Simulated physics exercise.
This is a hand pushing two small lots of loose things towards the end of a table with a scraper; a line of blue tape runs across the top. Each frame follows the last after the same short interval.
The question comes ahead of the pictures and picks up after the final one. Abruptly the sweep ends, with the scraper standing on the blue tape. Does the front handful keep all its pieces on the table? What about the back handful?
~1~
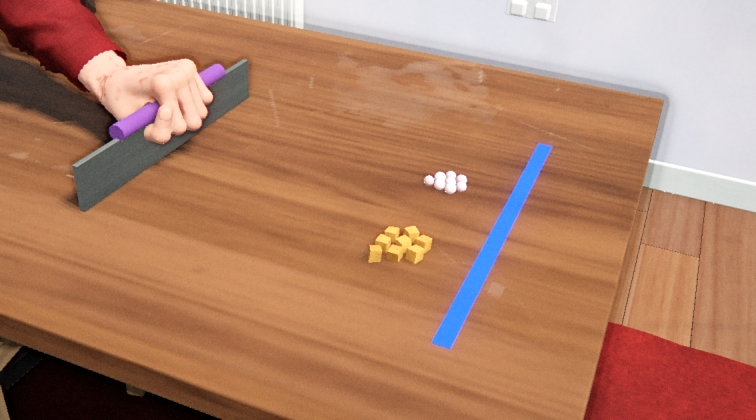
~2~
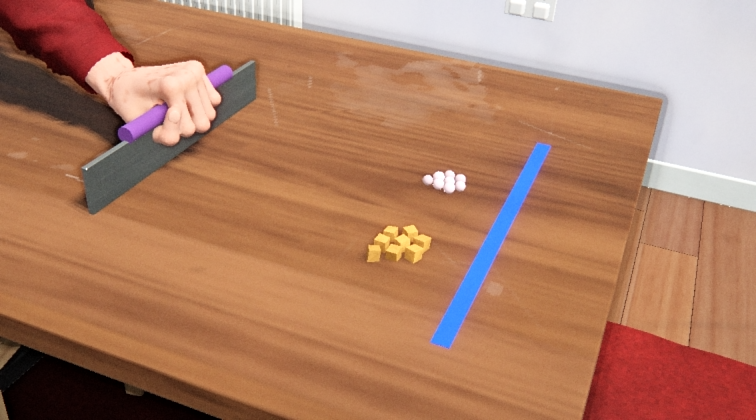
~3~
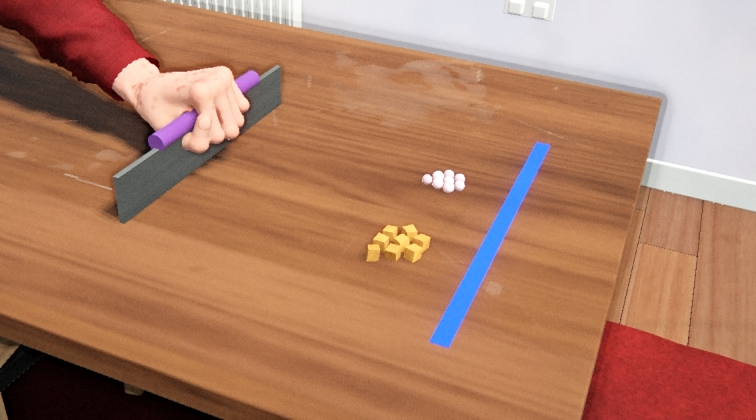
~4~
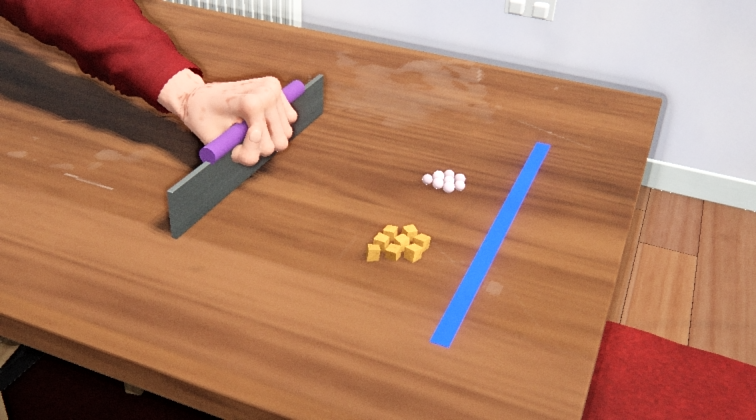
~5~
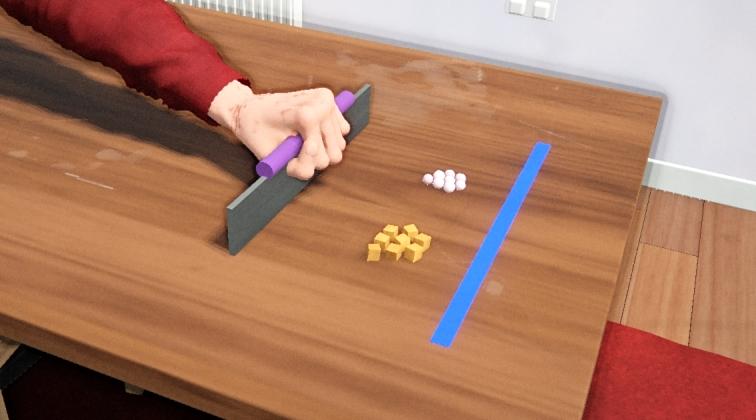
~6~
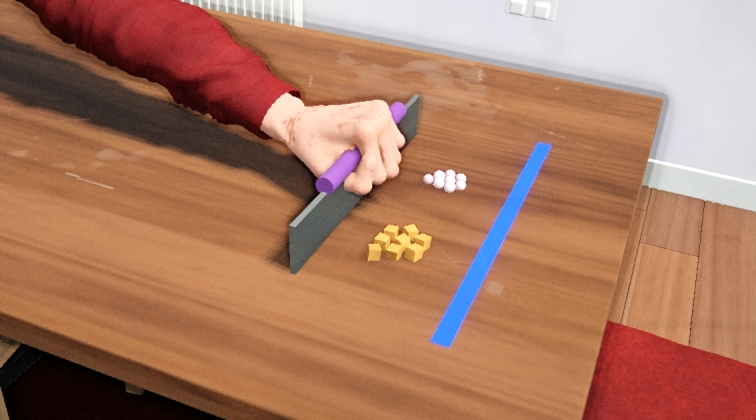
The front handful loses some; the back handful loses some.
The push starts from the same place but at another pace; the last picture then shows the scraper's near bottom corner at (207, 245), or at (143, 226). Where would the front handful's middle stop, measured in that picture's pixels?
First try about (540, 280), second try about (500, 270).
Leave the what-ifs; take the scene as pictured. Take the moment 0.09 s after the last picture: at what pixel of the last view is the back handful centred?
About (484, 195).
Then, 0.09 s on from there, scraper still moving, near (455, 172); front handful all on the table, its front near (465, 242); back handful all on the table, its front near (499, 208).
Then, 0.20 s on from there, scraper stopped at the blue tape; front handful all on the table, its front near (562, 290); back handful all on the table, its front near (625, 262).
Then, 0.48 s on from there, scraper stopped at the blue tape; front handful the bulk over the edge; back handful the whole lot over the edge.
In the end, scraper stopped at the blue tape; front handful the bulk over the edge; back handful the whole lot over the edge.
